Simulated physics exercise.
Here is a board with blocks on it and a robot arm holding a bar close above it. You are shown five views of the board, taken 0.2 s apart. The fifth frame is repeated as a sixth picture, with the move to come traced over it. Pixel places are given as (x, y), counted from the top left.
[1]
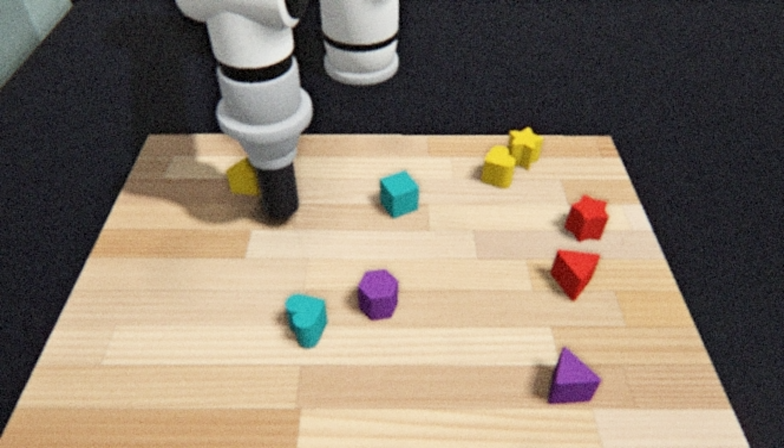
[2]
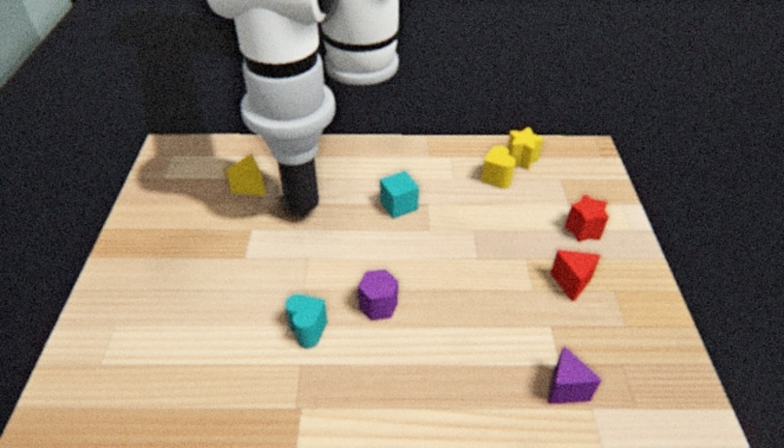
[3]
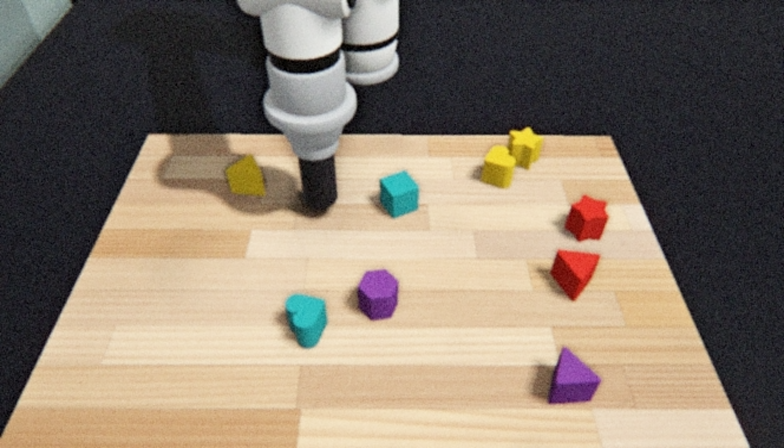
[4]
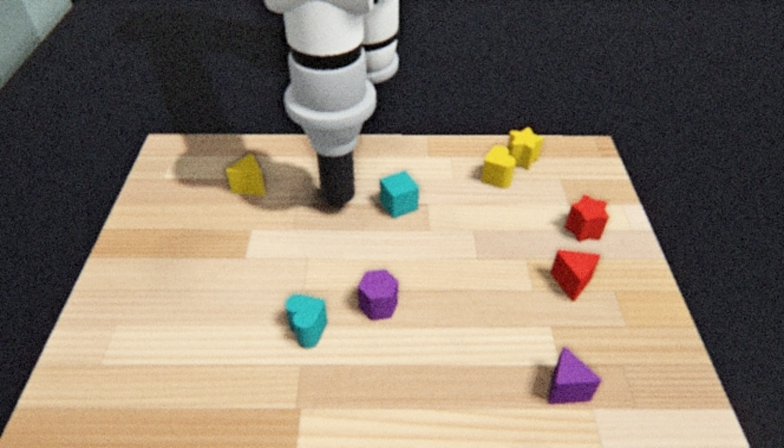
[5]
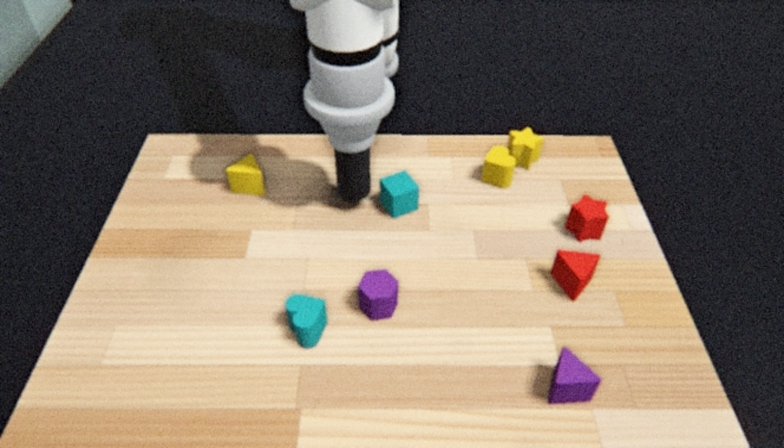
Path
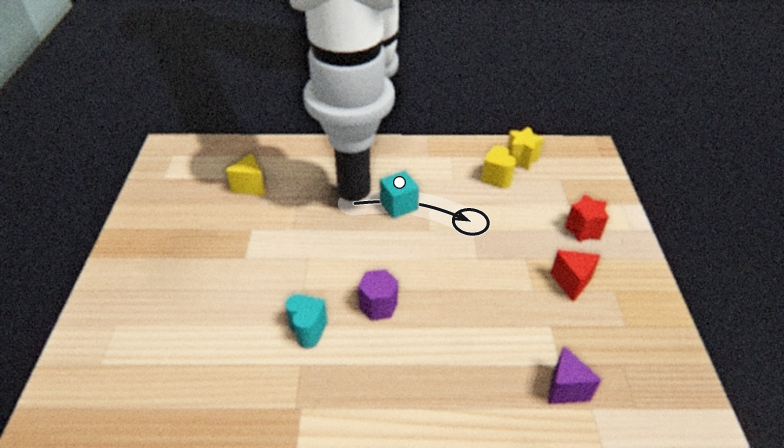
In the video, a robot arm holding a dark bar over a wooden board of colourful blocks moves steadily right from near a yellow block at the upper left toward a turquoise cube, while the blocks stay still.
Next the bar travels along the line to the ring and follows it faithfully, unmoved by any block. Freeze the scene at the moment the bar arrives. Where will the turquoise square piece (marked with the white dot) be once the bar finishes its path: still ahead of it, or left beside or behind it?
Carried ahead at the end.
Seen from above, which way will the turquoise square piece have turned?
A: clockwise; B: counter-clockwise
It's A.
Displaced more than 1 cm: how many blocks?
The answer is one block, counting only moves over 1 cm.
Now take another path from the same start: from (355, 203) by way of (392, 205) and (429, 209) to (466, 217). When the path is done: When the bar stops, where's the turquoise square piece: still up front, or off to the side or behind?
I think the bar keeps pushing the turquoise square piece along right to the end.
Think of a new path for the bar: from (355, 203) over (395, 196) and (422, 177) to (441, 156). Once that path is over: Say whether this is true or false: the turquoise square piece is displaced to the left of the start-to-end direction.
False.
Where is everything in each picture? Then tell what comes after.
In the first picture, bar tip at (282, 206); block tops, turquoise square piece at (399, 182); yellow heart at (500, 156).
In the second picture, bar at (302, 202); blocks unchanged.
In the third picture, bar at (321, 198); blocks unchanged.
In the fourth picture, bar at (338, 194); blocks unchanged.
In the fifth picture, bar at (354, 190); turquoise square piece at (399, 182); yellow heart at (500, 156).
Path on the board, from (355, 203) by way of (395, 202) and (434, 208) to (471, 222); the dot is on the turquoise square piece.
What follows on the original path. One third of the way, bar at (395, 188); turquoise square piece at (428, 184), turned 35° clockwise.
Two thirds of the way, bar at (435, 194); turquoise square piece at (468, 191), turned 45° clockwise.
At the end, bar at (473, 208); turquoise square piece at (509, 202), turned 25° clockwise; yellow heart in place.
